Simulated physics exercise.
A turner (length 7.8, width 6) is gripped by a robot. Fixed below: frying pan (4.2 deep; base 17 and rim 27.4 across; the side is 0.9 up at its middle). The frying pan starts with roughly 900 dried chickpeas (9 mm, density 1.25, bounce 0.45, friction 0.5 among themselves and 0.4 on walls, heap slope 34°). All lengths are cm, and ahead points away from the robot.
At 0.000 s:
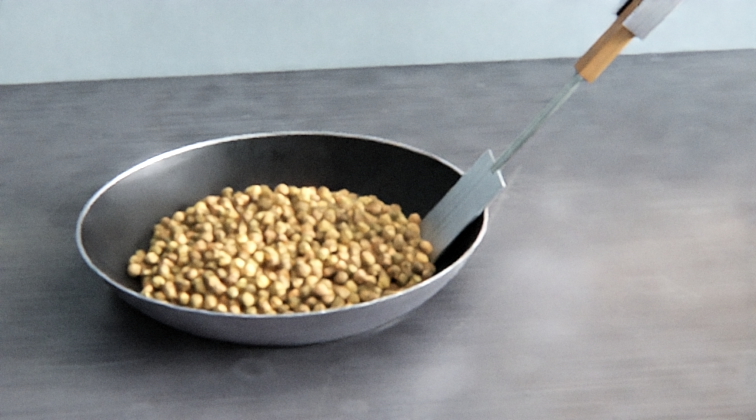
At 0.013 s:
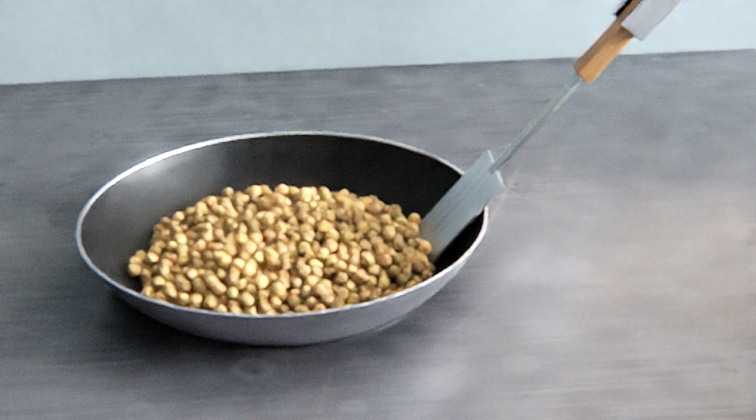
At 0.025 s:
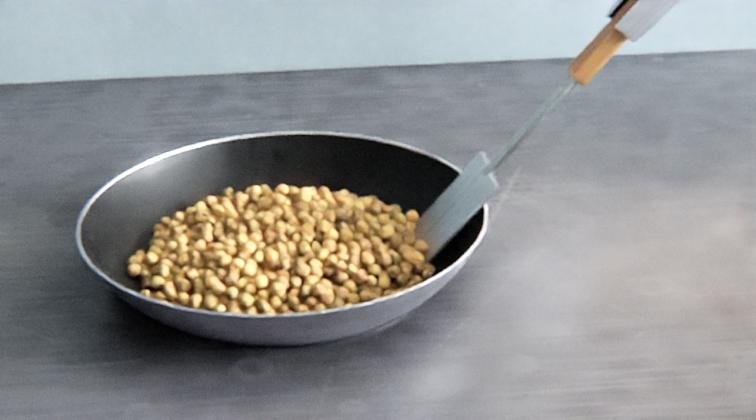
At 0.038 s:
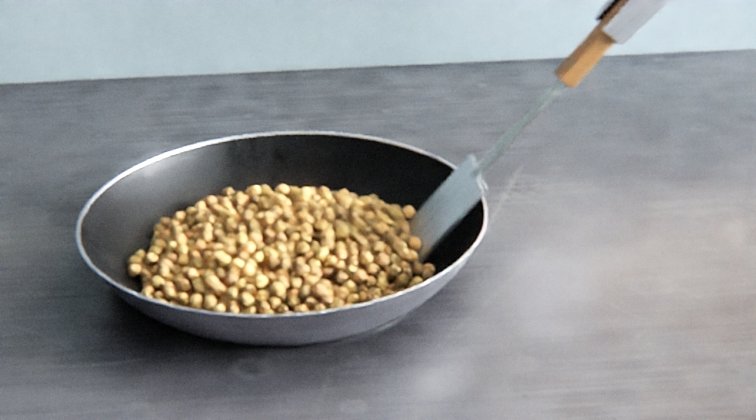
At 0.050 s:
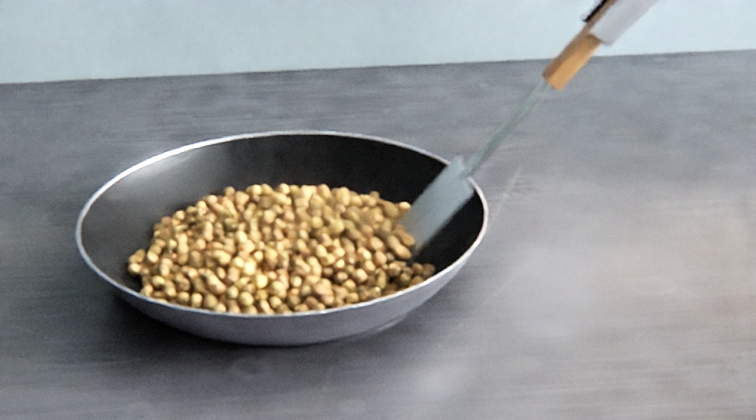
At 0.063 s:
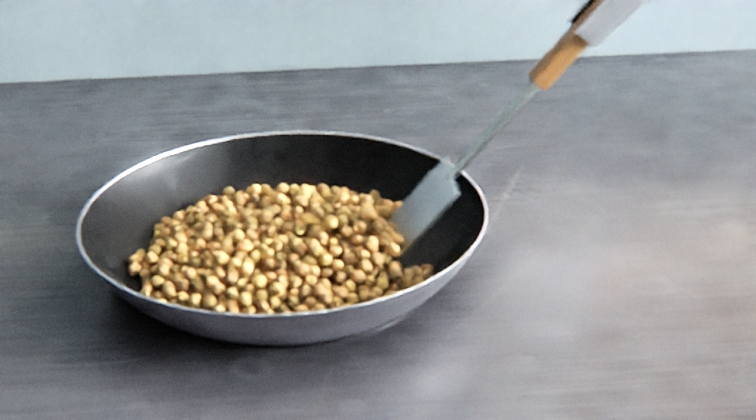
To begin with, a turner held by a robot gripper rests its metal blade inside the right side of a dark frying pan, beside a heap of chickpeas. The blade then slides a short way left against the heap's edge, nudging a few chickpeas while the pan stays still.
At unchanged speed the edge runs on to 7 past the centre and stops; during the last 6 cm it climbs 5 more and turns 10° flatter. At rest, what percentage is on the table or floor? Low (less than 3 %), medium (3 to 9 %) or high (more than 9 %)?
Share on the table or floor: Medium (3 to 9 %).
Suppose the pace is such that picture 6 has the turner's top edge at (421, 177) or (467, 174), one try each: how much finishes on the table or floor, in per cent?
About 10 and 0 per cent.
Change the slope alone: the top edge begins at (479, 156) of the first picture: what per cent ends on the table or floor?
About 5 per cent.
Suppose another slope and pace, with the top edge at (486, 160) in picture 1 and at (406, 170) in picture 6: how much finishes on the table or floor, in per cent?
Some 15 per cent.
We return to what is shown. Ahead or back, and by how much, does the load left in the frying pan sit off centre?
Roughly 3.0 cm ahead.
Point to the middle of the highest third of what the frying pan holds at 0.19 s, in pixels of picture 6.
At about (231, 240).
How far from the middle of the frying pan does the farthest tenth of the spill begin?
Some 45 cm.
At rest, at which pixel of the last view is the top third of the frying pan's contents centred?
Near (180, 245).
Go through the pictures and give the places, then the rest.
In the first frame, the turner top edge at (497, 167), sloping 49°; upper third of the load around (281, 241), from x 135 to 430, top at y 190; 900 in the frying pan.
In the second frame, the turner top edge at (496, 167), sloping 49°; upper third of the load around (281, 240), from x 135 to 430, top at y 190.
In the third frame, the turner top edge at (490, 169), sloping 49°; upper third of the load around (282, 240), from x 135 to 430, top at y 190.
In the fourth frame, the turner top edge at (478, 172), sloping 49°; upper third of the load around (288, 239), from x 135 to 430, top at y 190.
In the fifth frame, the turner top edge at (465, 174), sloping 49°; upper third of the load around (297, 237), from x 135 to 430, top at y 190.
In the sixth frame, the turner top edge at (452, 175), sloping 49°; upper third of the load around (296, 237), from x 135 to 425, top at y 190; 900 in the frying pan.
After 0.13 s, sloping 49°, highest piece 6 above the table; 900 in the frying pan.
After 0.19 s, sloping 45°, highest piece 6 above the table; 900 in the frying pan.
After 0.43 s, sloping 39°, highest piece 5 above the table; 856 in the frying pan, 43 on the table or floor, 1 on the blade or in flight.
After 1.48 s, sloping 39°, highest piece 4 above the table; 856 in the frying pan, 44 on the table or floor.
In the end, 856 in the frying pan, 44 on the table or floor. That is 5 % on the table or floor.
